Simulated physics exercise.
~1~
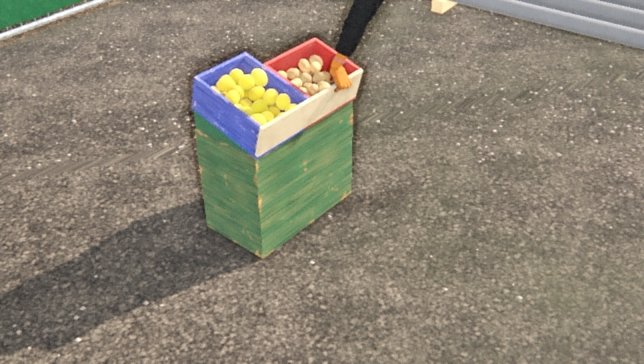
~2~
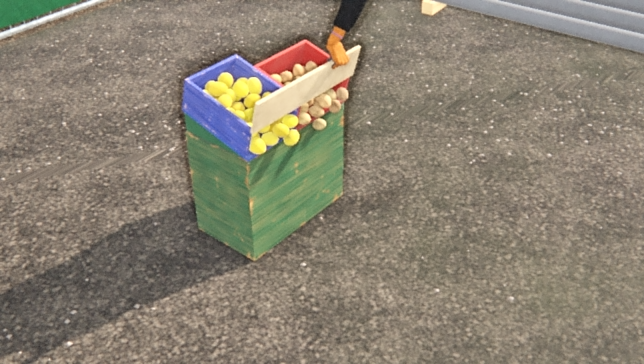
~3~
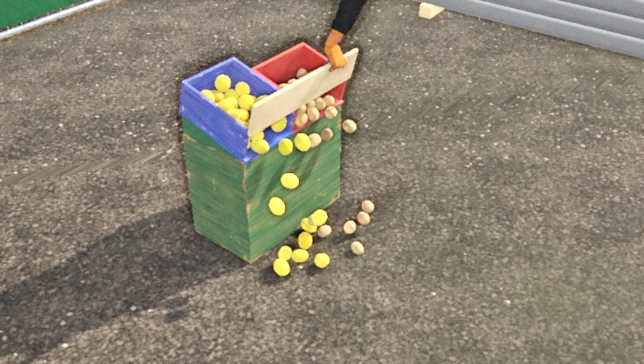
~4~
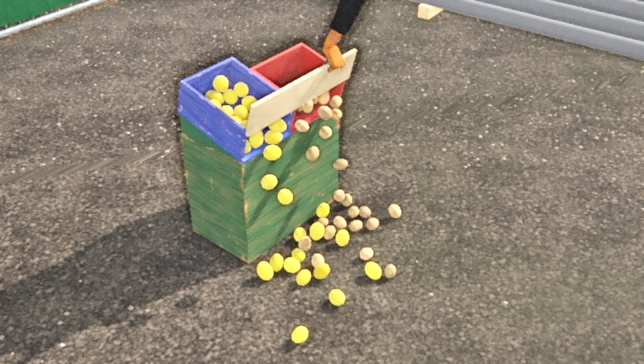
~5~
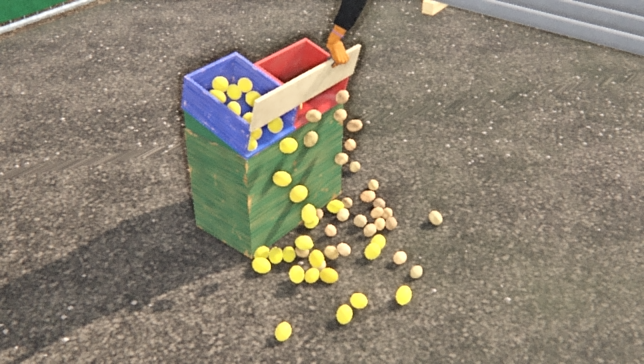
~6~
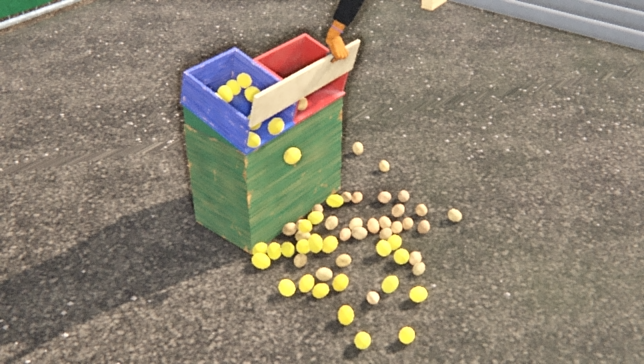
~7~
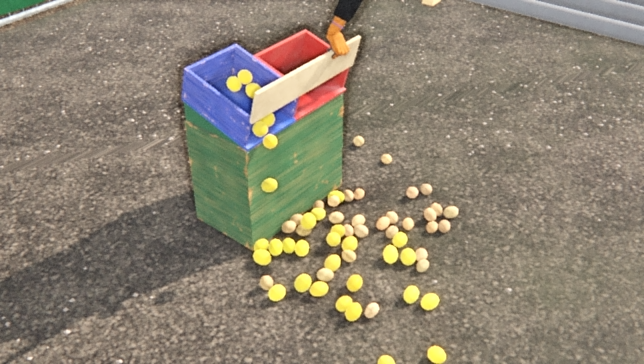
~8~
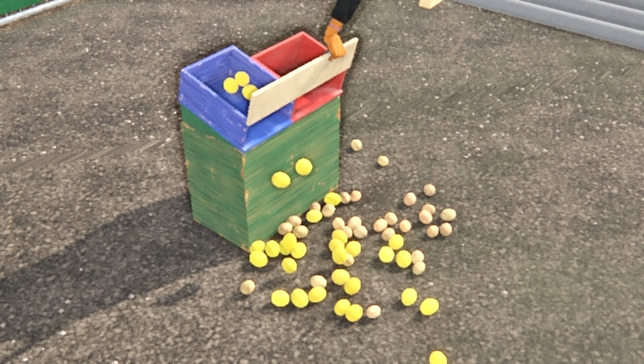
Lemons and small brown balls spill from two bins onto the ground as a hand lifts the gate, leaving few lemons inside.
